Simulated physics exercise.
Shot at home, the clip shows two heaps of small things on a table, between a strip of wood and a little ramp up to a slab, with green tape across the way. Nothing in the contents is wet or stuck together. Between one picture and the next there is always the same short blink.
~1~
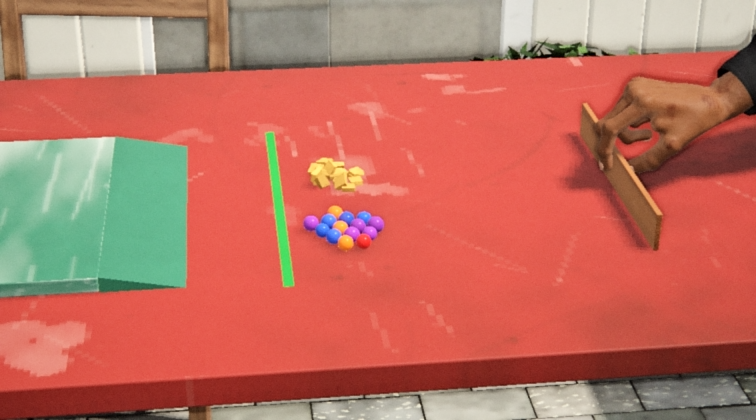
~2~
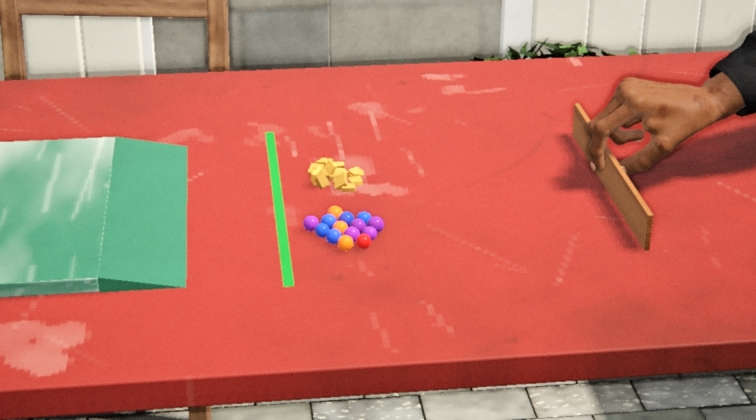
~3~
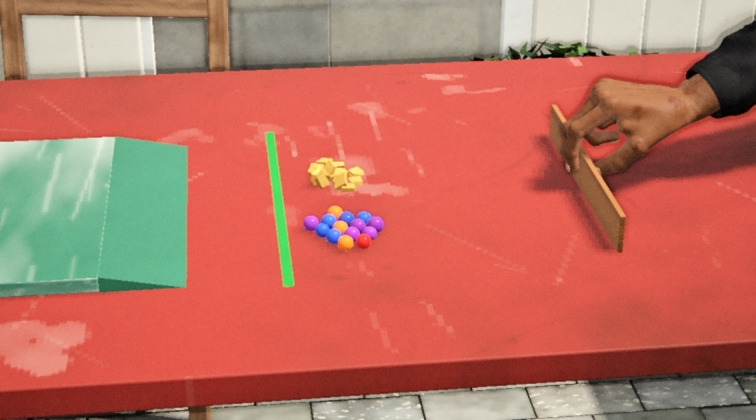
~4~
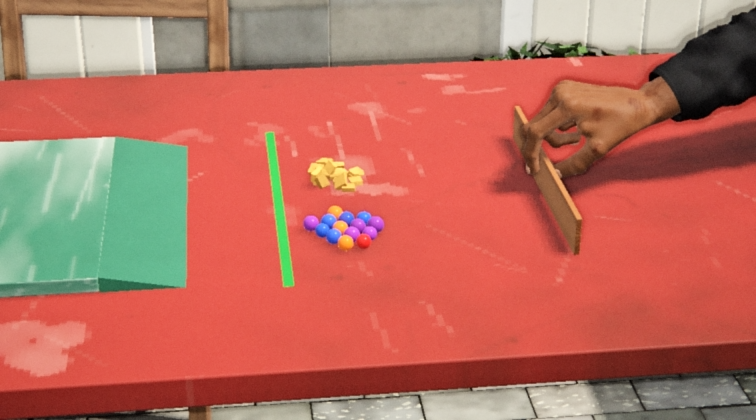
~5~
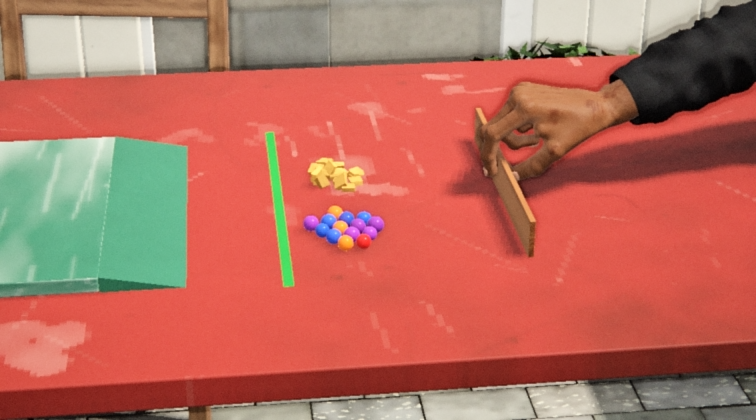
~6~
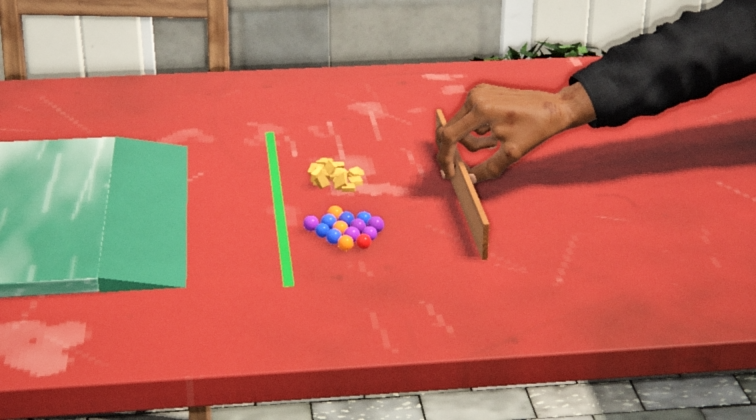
A hand slides a strip of wood leftward across a red table toward two small heaps.
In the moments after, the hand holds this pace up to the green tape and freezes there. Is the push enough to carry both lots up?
Front lot: At least some up; back lot: None on top.
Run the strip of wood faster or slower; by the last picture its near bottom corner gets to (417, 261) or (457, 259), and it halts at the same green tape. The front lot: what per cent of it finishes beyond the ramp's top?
Around 100 % and around 100 %.
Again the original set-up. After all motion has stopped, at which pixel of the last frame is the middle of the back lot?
Looks to me like it ends up close to (207, 181).
Then, 0.14 s later than the last frame, strip of wood still moving, near (357, 167); front lot every one short of the ramp; back lot every one short of the ramp.
Then, 0.31 s later than the last frame, strip of wood stopped at the green tape; front lot roughly a quarter on the ramp, roughly two thirds short of the ramp; back lot every one short of the ramp.
Then, 0.59 s later than the last frame, strip of wood stopped at the green tape; front lot every one past the top; back lot every one short of the ramp.
When it is over, strip of wood stopped at the green tape; front lot every one past the top; back lot not one past the top, every one short of the ramp.
